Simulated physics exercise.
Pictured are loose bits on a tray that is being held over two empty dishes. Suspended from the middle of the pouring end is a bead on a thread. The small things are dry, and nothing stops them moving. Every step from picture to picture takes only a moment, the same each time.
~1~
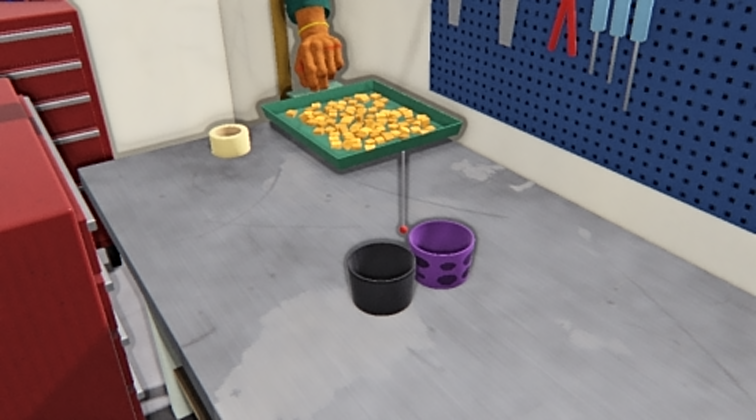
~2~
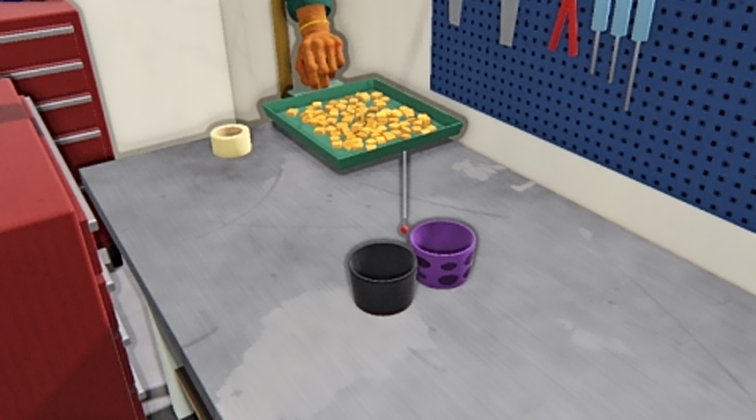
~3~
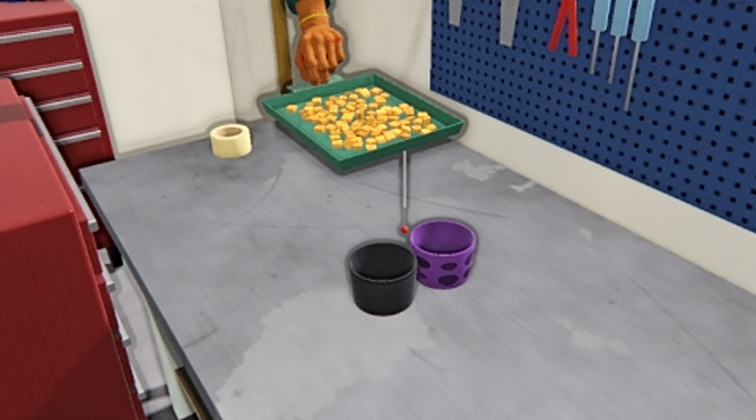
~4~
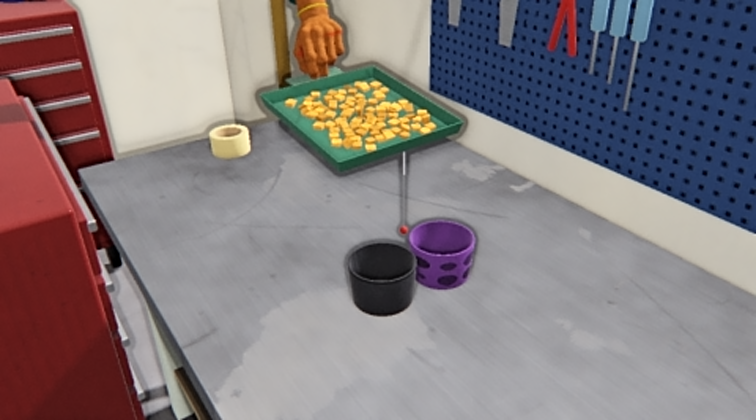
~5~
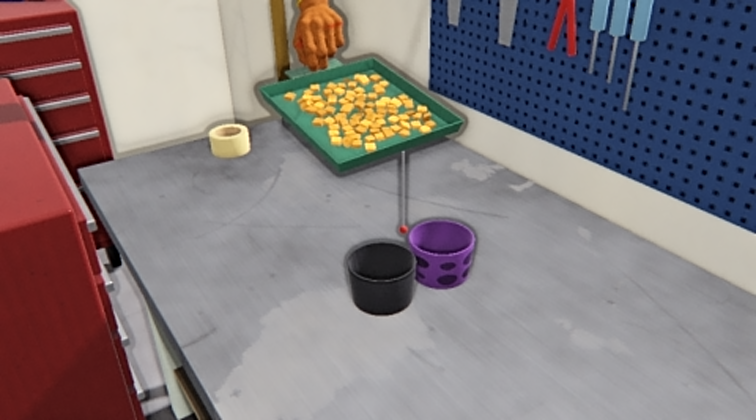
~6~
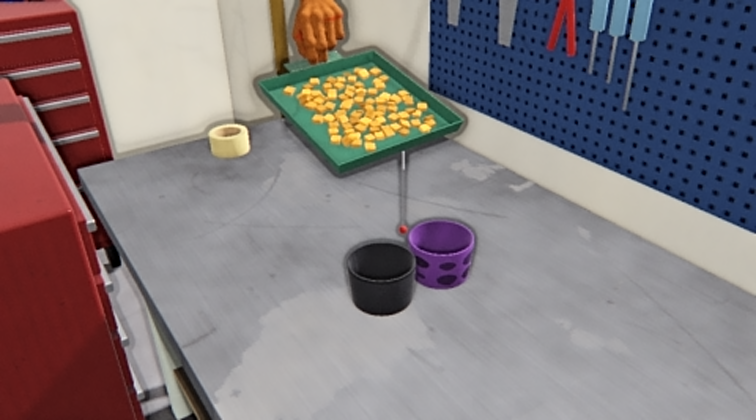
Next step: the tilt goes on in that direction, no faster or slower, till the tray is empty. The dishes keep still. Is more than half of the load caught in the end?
Yes, the dishes secure over fifty percent.
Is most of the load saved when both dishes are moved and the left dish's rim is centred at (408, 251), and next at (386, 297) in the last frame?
First try: A minority; second try: A minority.
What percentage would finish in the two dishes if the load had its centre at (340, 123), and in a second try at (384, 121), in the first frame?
Estimate: 70 % first, 80 % second.
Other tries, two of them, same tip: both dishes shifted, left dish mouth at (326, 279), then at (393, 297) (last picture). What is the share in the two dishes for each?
In order, 60 % and 20 %.
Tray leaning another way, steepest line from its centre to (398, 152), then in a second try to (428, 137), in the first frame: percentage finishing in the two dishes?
First heading roughly 70 %, second roughly 50 %.
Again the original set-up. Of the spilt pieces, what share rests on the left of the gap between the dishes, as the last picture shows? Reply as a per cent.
Left portion: Around 40 %.
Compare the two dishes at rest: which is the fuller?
Winning side: Left of the pair.
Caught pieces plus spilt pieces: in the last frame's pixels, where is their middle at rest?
Centre at rest: Close to (388, 297).
Soon, tray tipped steeply; all on the tray.
A while on, tray tipped right over; about two thirds on the tray; a stray few in the right dish; a stray few outside both; about a quarter in the air.
Towards the end, tray tipped past a quarter turn; about half in the left dish; a small part in the right dish; about a third outside both.
Finally, tray tipped past a quarter turn; about half in the left dish; a small part in the right dish; about a third outside both.
